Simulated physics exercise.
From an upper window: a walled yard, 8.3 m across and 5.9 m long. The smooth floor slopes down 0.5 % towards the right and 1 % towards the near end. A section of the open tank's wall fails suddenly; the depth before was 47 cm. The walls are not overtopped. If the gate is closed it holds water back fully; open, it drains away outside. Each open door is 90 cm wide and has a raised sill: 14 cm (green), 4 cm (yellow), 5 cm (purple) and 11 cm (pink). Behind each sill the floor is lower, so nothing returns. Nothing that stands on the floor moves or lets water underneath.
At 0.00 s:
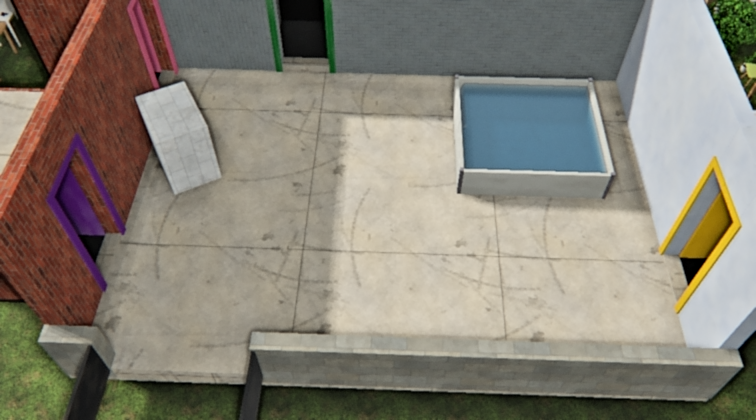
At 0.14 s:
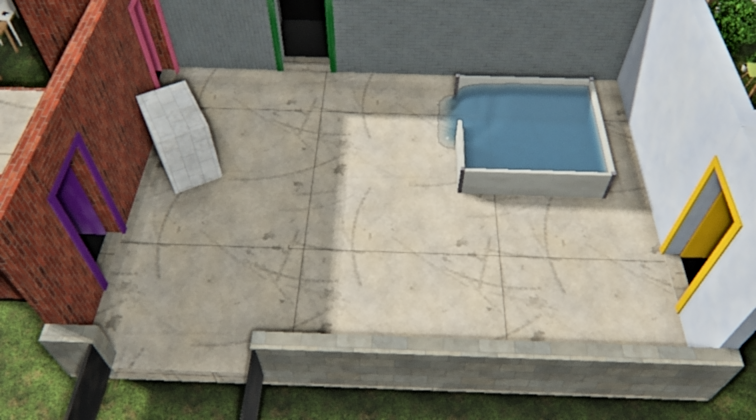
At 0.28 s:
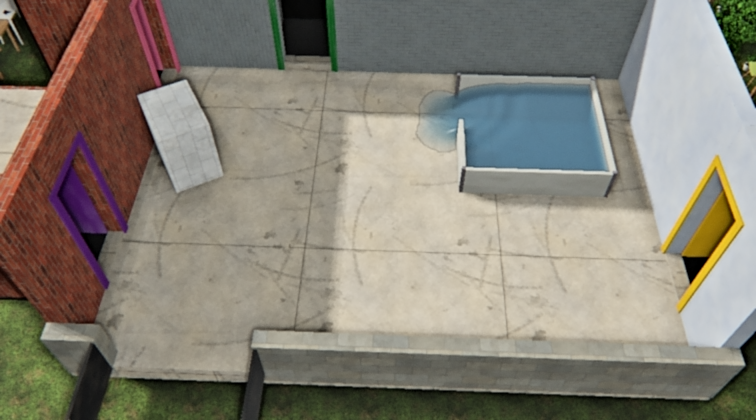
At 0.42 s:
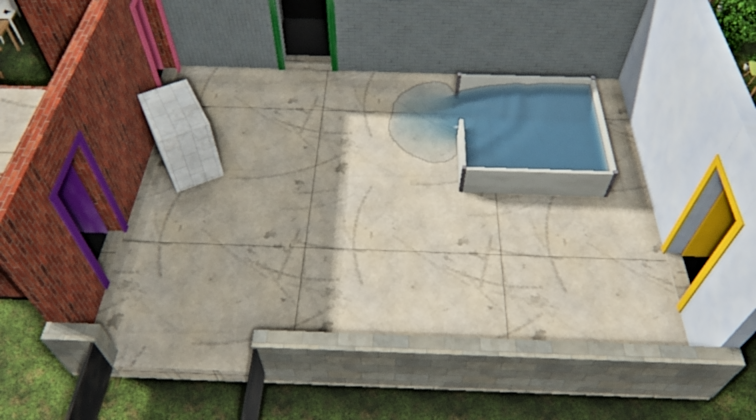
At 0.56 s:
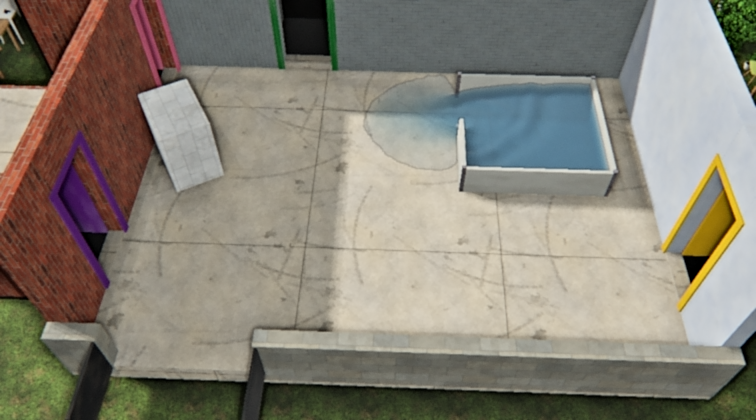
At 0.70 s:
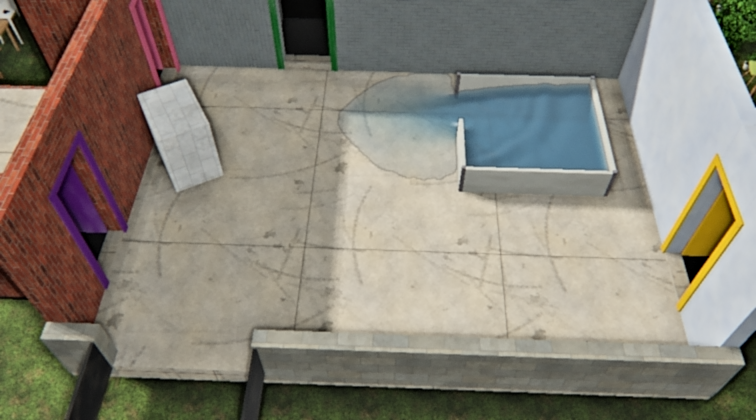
An open tank of blue water stands against the grey back wall of a concrete-floored yard, seen from a high window. A pale slanted slab lies at left near pink and purple doorways in red brick, with a green doorway behind and a yellow one at right. The tank's left side opens, and water pours out, spreading leftward in a widening thin sheet while the view stays still.
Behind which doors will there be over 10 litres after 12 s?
Within that time: At the green door it does not reach the limit; at the yellow door it does not reach the limit; at the purple door it stays under the limit; at the pink door it passes the limit.
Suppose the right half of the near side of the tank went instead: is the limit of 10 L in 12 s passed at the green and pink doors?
Against that limit: Green under, pink under.
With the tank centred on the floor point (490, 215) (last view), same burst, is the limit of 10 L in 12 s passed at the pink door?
Then: Pink over.
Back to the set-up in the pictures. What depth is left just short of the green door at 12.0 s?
Some 4.5 cm.
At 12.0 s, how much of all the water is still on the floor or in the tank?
Roughly 80 in a hundred.
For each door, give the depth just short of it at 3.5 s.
In cm: Green 9, yellow 0, purple 0, pink 23.
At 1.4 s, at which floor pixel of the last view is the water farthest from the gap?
At about (242, 126).
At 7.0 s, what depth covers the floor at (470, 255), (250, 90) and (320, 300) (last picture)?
In that order: 0, 12 and 1 cm.
After 1.4 s water covers 20 % of the floor and is deepest (24 cm) near (445, 111); green door not reached, yellow door not reached, purple door not reached, pink door not reached.
After 2.2 s water covers 30 % of the floor and is deepest (22 cm) near (445, 118); green door 10 cm at the sill, 0 L in, yellow door not reached, purple door not reached, pink door not reached.
After 3.5 s water covers 40 % of the floor and is deepest (24 cm) near (176, 110); green door 9 cm at the sill, 0 L in, yellow door not reached, purple door not reached, pink door 23 cm at the sill, 29 L in.
After 7.0 s water covers 50 % of the floor and is deepest (14 cm) near (167, 139); green door 10 cm at the sill, 0 L in, yellow door not reached, purple door 4 cm at the sill, 2 L in, pink door 11 cm at the sill, 107 L in.
After 12.0 s water covers 75 % of the floor and is deepest (8 cm) near (282, 356); green door 5 cm at the sill, 0 L in, yellow door not reached, purple door 2 cm at the sill, 2 L in, pink door 4 cm at the sill, 108 L in.
